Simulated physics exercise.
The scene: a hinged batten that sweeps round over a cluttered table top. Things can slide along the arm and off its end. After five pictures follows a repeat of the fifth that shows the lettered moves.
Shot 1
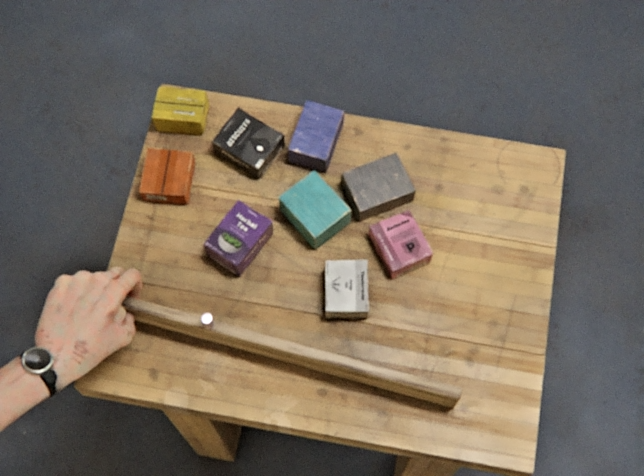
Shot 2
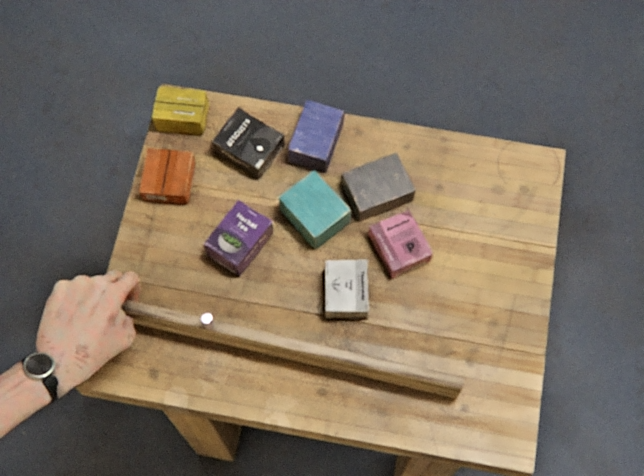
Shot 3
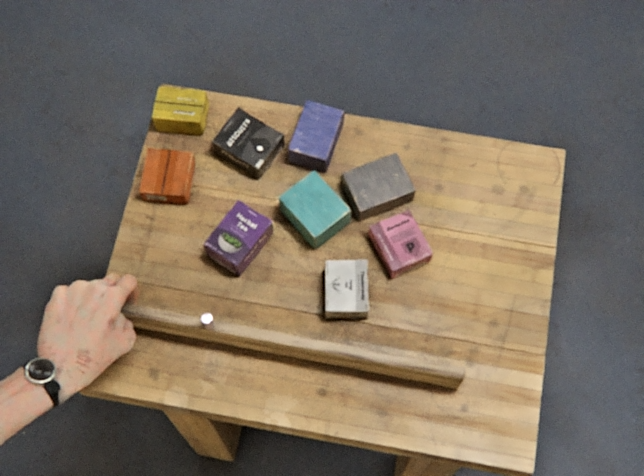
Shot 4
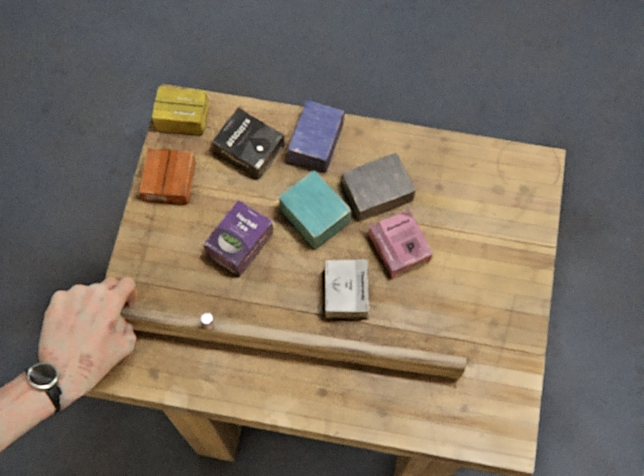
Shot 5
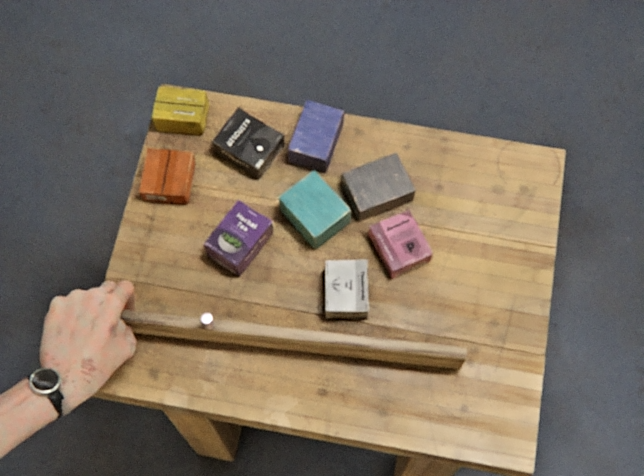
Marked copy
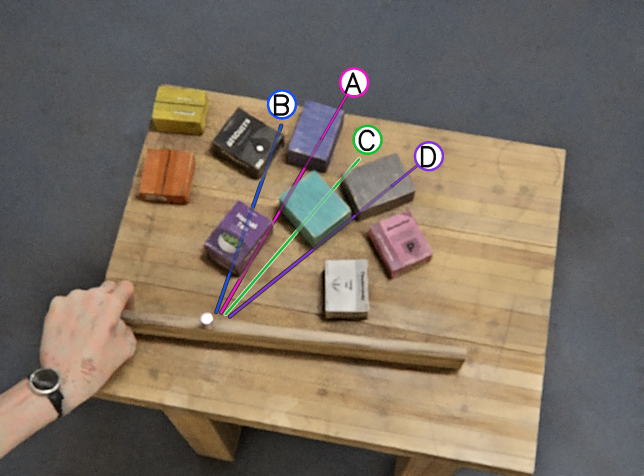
A hand swings the wooden arm slightly upward across the table below the scattered boxes.
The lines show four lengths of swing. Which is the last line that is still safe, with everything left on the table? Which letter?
Line D.
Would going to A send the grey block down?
Yes.
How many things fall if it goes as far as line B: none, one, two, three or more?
Three or more.
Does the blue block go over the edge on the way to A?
Yes.
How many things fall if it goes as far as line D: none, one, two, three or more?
By then, none.
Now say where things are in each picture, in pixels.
Black packet (249, 143); blue block (316, 136); purple box (239, 239), in the first picture.
Arm (340, 354); white packet (347, 290), in the second picture.
Arm (341, 349); orange box (168, 176), in the third picture.
Arm (342, 344); grey block (378, 187), in the fourth picture.
Arm (343, 339); black packet (249, 143); blue block (316, 136); purple box (239, 239), in the fifth picture.
On the marked copy, A at (273, 222); B at (250, 215); C at (294, 234); D at (313, 250).
With D. Early on, arm (340, 300); white packet (341, 277); yellow box (181, 111).
Further on, arm (326, 264); blue block (315, 132); grey block (362, 168).
At the end, arm (311, 243); blue block (298, 113); grey block (328, 142); nothing has fallen.
As for the rest, A drops the blue block and grey block; B drops the black packet, blue block and grey block; C drops the blue block.
